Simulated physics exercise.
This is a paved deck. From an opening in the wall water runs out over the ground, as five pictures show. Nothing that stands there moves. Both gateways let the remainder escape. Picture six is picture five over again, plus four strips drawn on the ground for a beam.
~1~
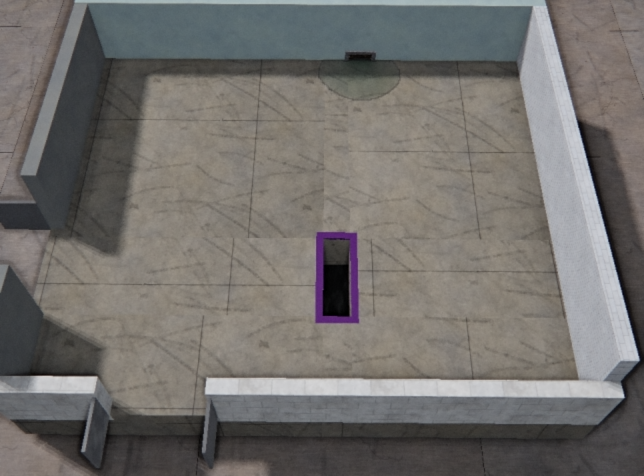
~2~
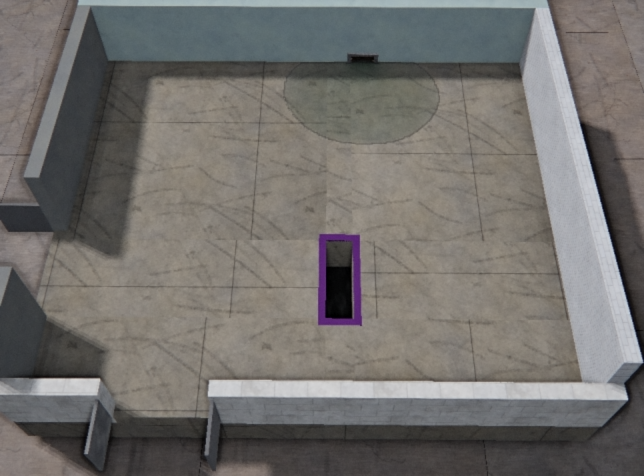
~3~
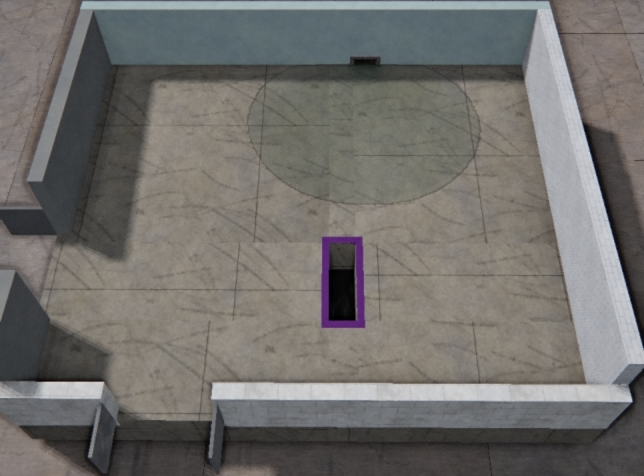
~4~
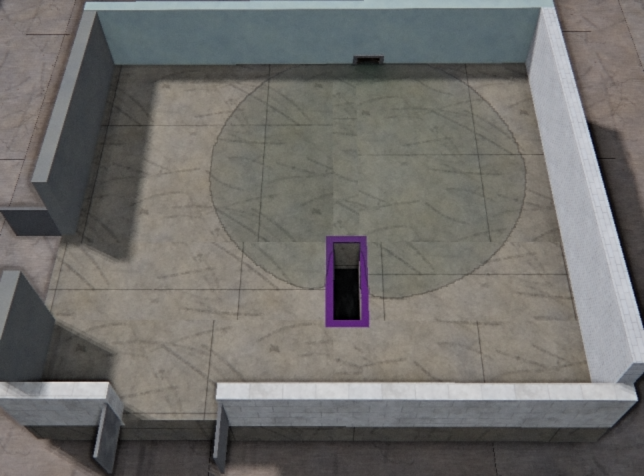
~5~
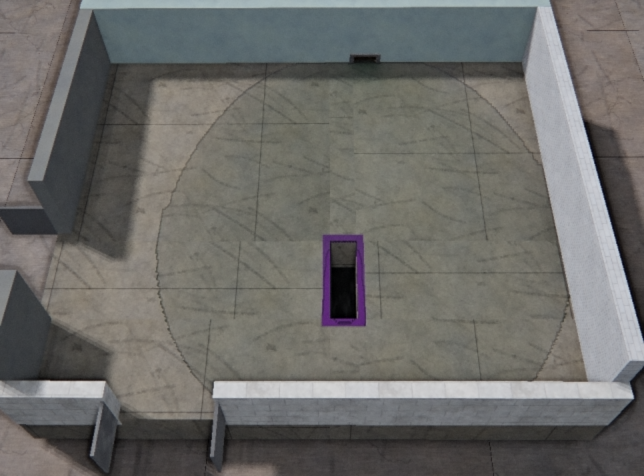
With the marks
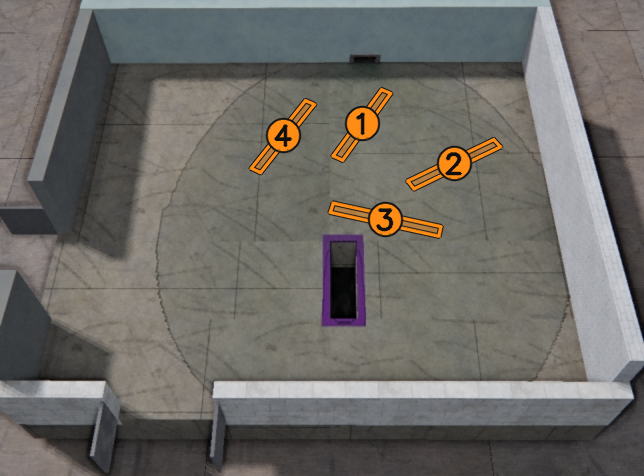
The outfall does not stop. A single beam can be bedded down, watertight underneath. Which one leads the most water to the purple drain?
2 beats the others.
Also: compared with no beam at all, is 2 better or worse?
Better.
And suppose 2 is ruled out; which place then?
4.
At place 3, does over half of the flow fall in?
No, it does not.
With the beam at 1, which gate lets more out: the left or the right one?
The right gate.
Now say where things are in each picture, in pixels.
Outfall at (360, 56); purple drain at (337, 276); open gate at (54, 270); open gate at (164, 400); front seen at (337, 91), 2 % of the ground wet; purple drain still dry, in the first picture.
Front seen at (362, 141), 9 % of the ground wet; purple drain still dry, in the second picture.
Front seen at (319, 196), 20 % of the ground wet; purple drain still dry, in the third picture.
Front seen at (385, 292), 37 % of the ground wet; purple drain taking water, in the fourth picture.
In the fifth picture, 62 % of the ground is wet; purple drain taking water.
On the marked copy, 1 from (337, 158) to (386, 91); 2 from (410, 184) to (497, 143); 3 from (331, 207) to (439, 231); 4 from (255, 170) to (309, 102).
For place 1, about 23 % of the stream goes into the purple drain, about 74 % out by the gates.
For place 2, about 42 % of the stream goes into the purple drain, about 53 % out by the gates.
For place 3, about 22 % of the stream goes into the purple drain, about 76 % out by the gates.
For place 4, about 32 % of the stream goes into the purple drain, about 65 % out by the gates.
